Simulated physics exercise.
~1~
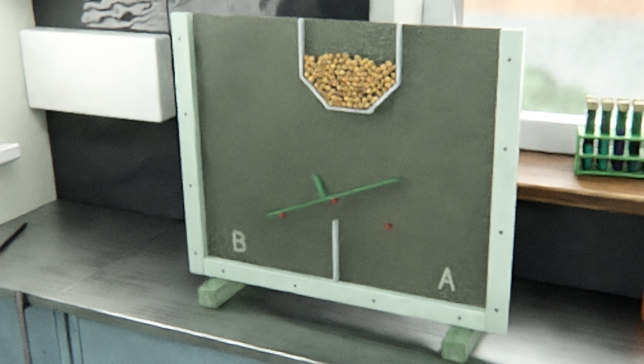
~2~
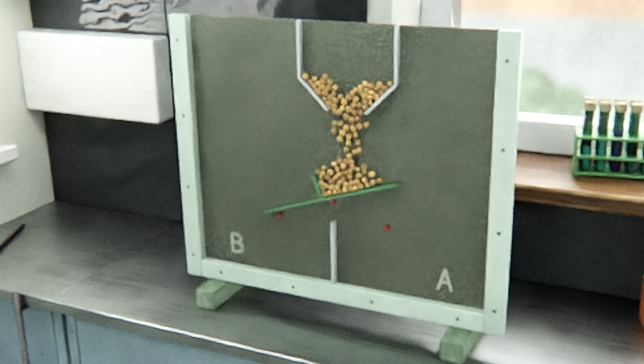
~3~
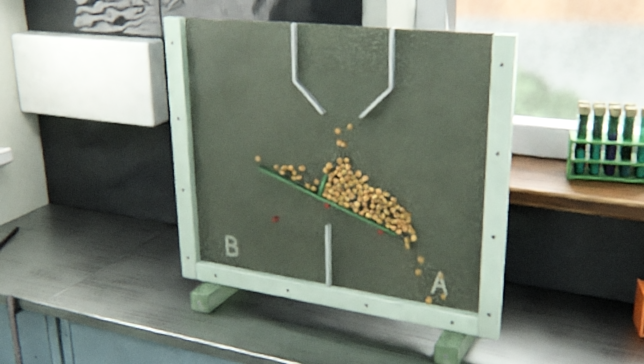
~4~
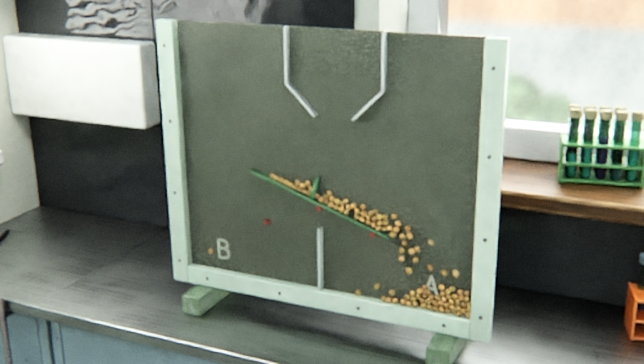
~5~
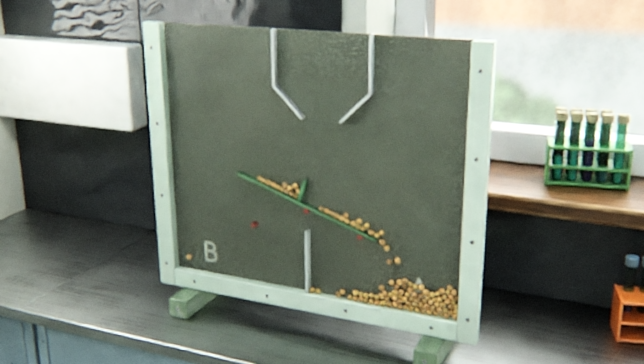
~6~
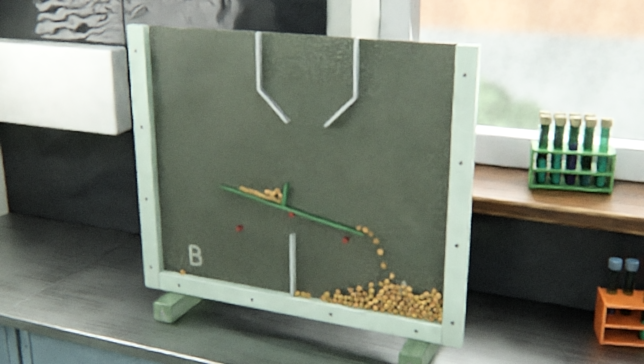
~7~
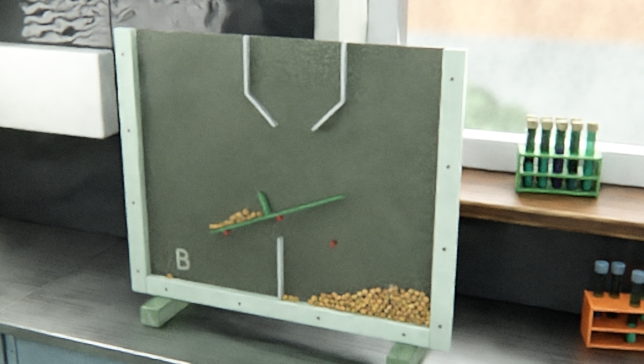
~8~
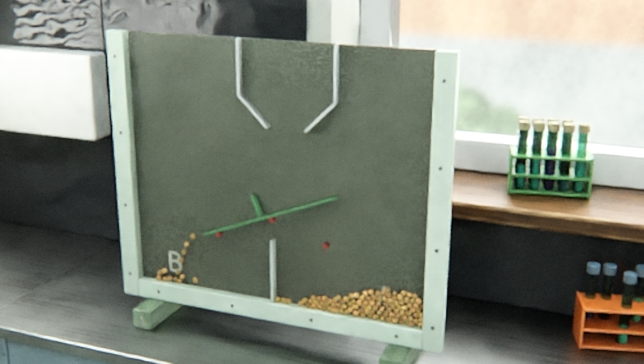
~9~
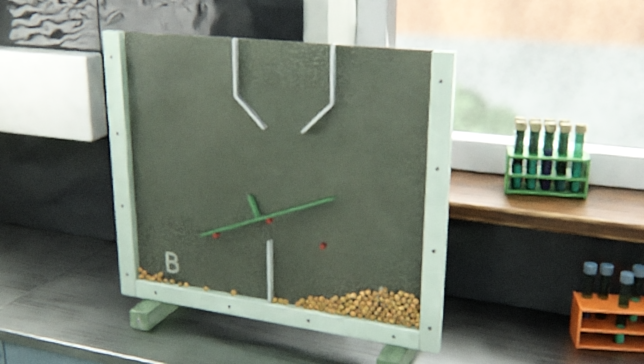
On a lab counter, wooden beads pouring from a hopper onto a tilting green tray, mostly filling bin A, then some bin B.
